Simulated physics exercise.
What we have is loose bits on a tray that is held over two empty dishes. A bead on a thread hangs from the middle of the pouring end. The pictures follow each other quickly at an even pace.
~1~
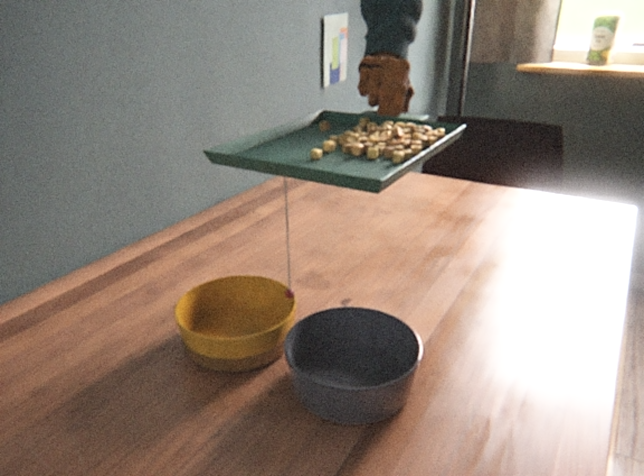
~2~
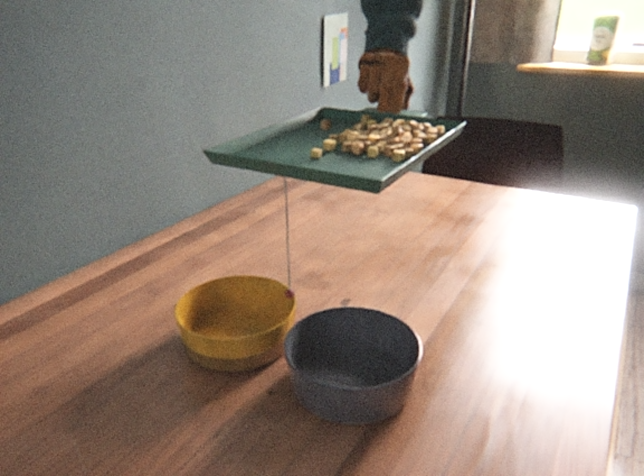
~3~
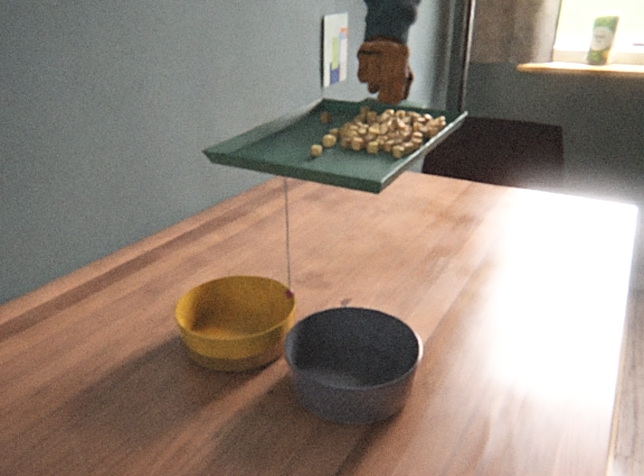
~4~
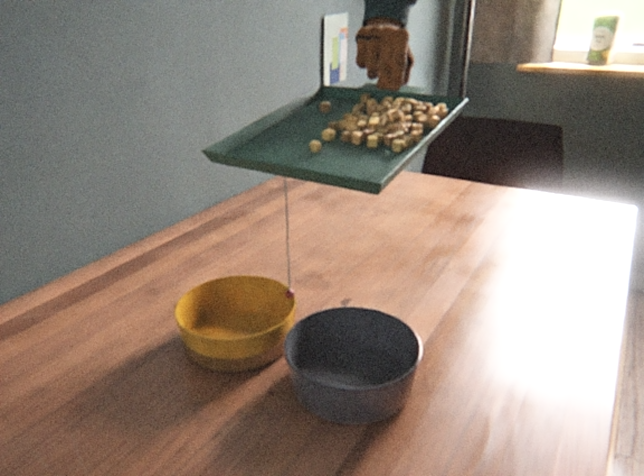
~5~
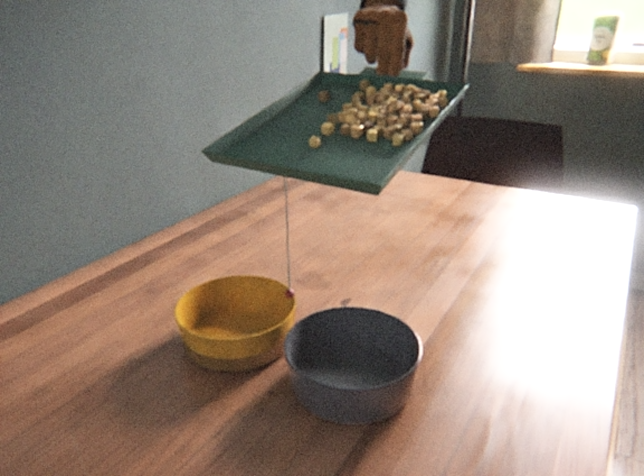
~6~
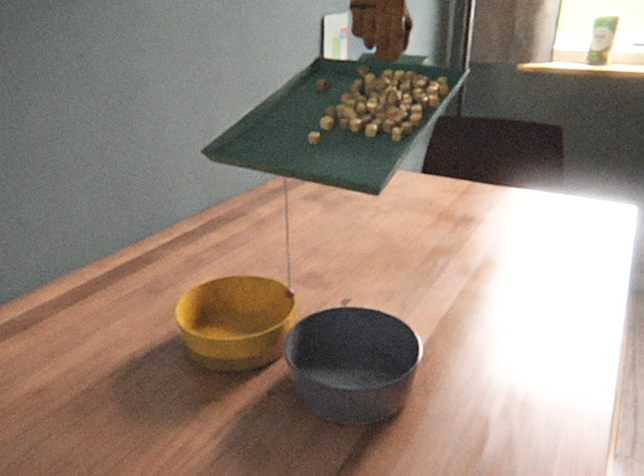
In this clip, a brown-gloved hand above a green tray of small wooden cubes rises as the tray's far side lifts, gradually steepening its tilt over a yellow dish on the left and a gray dish on the right.
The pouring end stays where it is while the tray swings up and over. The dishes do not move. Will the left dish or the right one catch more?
More goes to the right-hand dish.
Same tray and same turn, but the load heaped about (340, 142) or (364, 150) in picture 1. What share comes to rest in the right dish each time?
First some 40, then 50 per cent.
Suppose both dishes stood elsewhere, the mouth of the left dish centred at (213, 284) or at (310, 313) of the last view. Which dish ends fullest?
In turn: The right-hand dish; left.
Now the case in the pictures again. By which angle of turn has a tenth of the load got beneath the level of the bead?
Roughly 65°.
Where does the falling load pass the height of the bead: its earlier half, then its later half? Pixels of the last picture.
Around (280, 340) and then (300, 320).
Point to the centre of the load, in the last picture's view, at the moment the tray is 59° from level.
Around (317, 175).
Just after the last frame, tray tipped steeply; roughly two thirds on the tray; roughly a third in the air.
A moment on, tray tipped right over; roughly a quarter on the tray; roughly a quarter in the right dish; about a tenth in the left dish; roughly a third outside both; about a tenth in the air.
Further on, tray tipped past a quarter turn; roughly half in the right dish; roughly a quarter in the left dish; roughly a third outside both.
When it is over, tray tipped past a quarter turn; roughly half in the right dish; roughly a quarter in the left dish; roughly a third outside both.
